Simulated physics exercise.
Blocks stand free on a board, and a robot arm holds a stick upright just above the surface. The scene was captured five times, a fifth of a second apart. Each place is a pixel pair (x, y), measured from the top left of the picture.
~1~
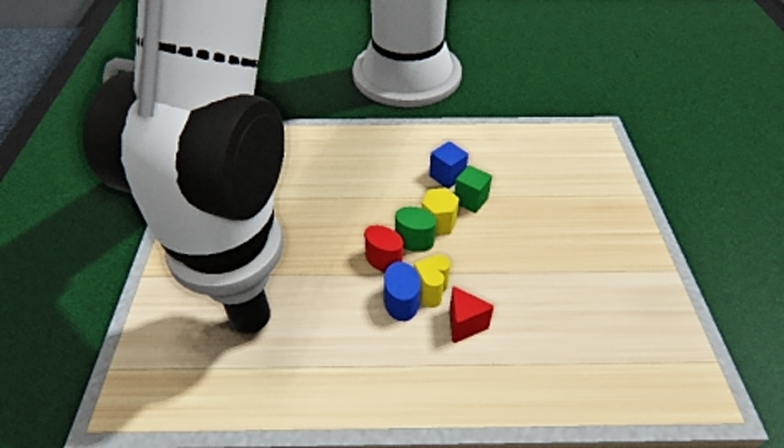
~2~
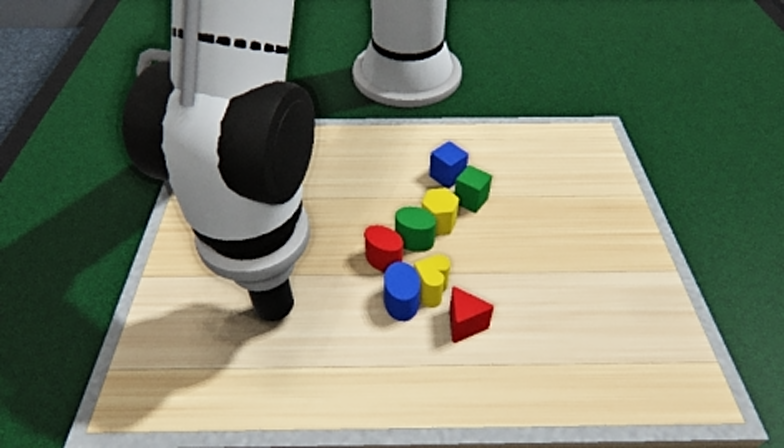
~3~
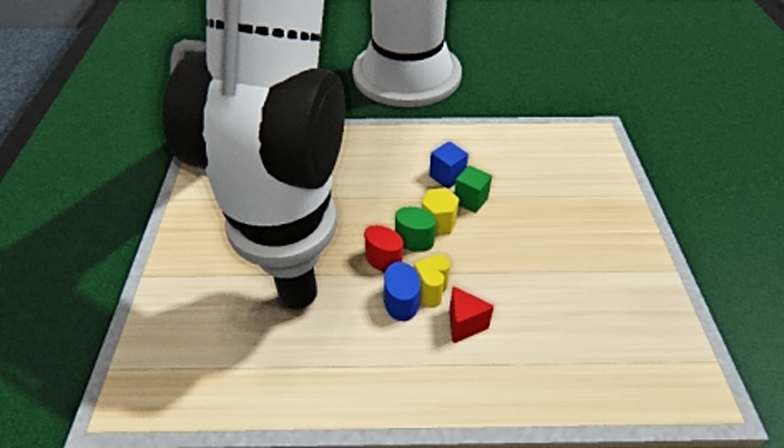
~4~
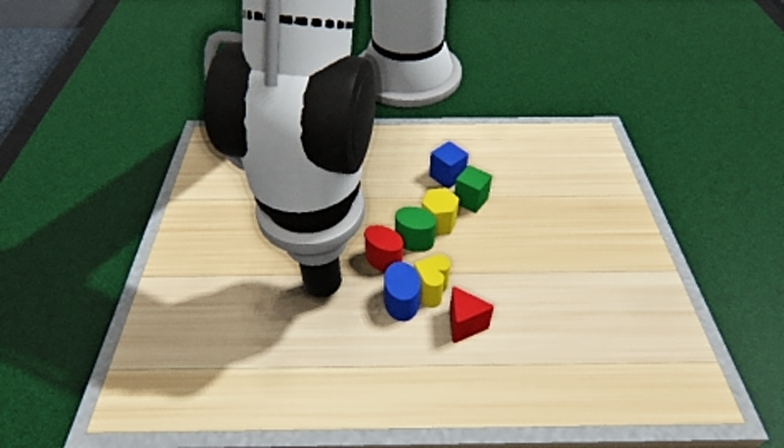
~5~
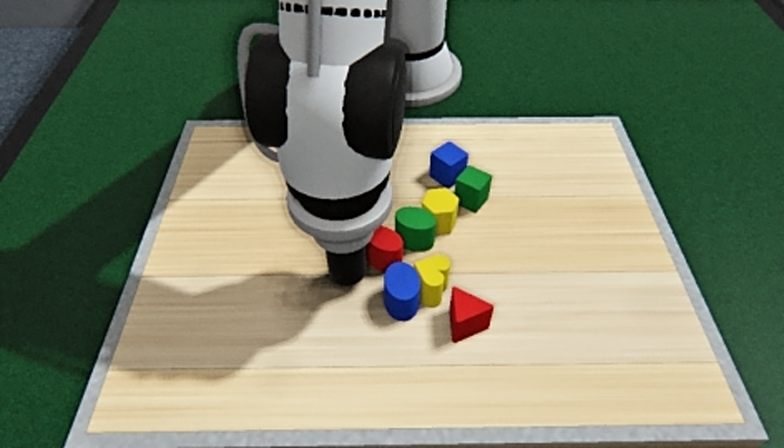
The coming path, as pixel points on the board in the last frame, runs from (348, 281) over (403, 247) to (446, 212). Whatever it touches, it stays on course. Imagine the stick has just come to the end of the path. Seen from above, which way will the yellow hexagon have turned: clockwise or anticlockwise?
From above, the turn goes anticlockwise.
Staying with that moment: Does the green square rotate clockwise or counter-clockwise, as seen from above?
Rotation: Counter-clockwise.
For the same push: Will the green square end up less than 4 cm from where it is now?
It seems not.
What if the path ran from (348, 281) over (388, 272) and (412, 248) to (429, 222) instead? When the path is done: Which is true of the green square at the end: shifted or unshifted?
Well, the green square shifts from its place.
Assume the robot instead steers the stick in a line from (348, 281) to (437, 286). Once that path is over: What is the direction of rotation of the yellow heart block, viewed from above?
That block twists counter-clockwise.
The first path, step by step. One third of the way, stick at (387, 248); red elliptical block at (414, 222); green elliptical block at (438, 209); yellow hexagon at (457, 191), turned 20° anticlockwise; green square at (477, 175).
Two thirds of the way, stick at (420, 225); red elliptical block at (450, 203), turned 35° clockwise; green elliptical block at (478, 197), turned 20° clockwise; yellow hexagon at (492, 177), turned 45° anticlockwise; green square at (498, 157), turned 30° anticlockwise.
At the end, stick at (447, 202); red elliptical block at (481, 189), turned 85° clockwise; green elliptical block at (508, 200), turned 65° clockwise; yellow hexagon at (512, 175), turned 100° anticlockwise; blue square in place; green square at (499, 154), turned 40° anticlockwise.
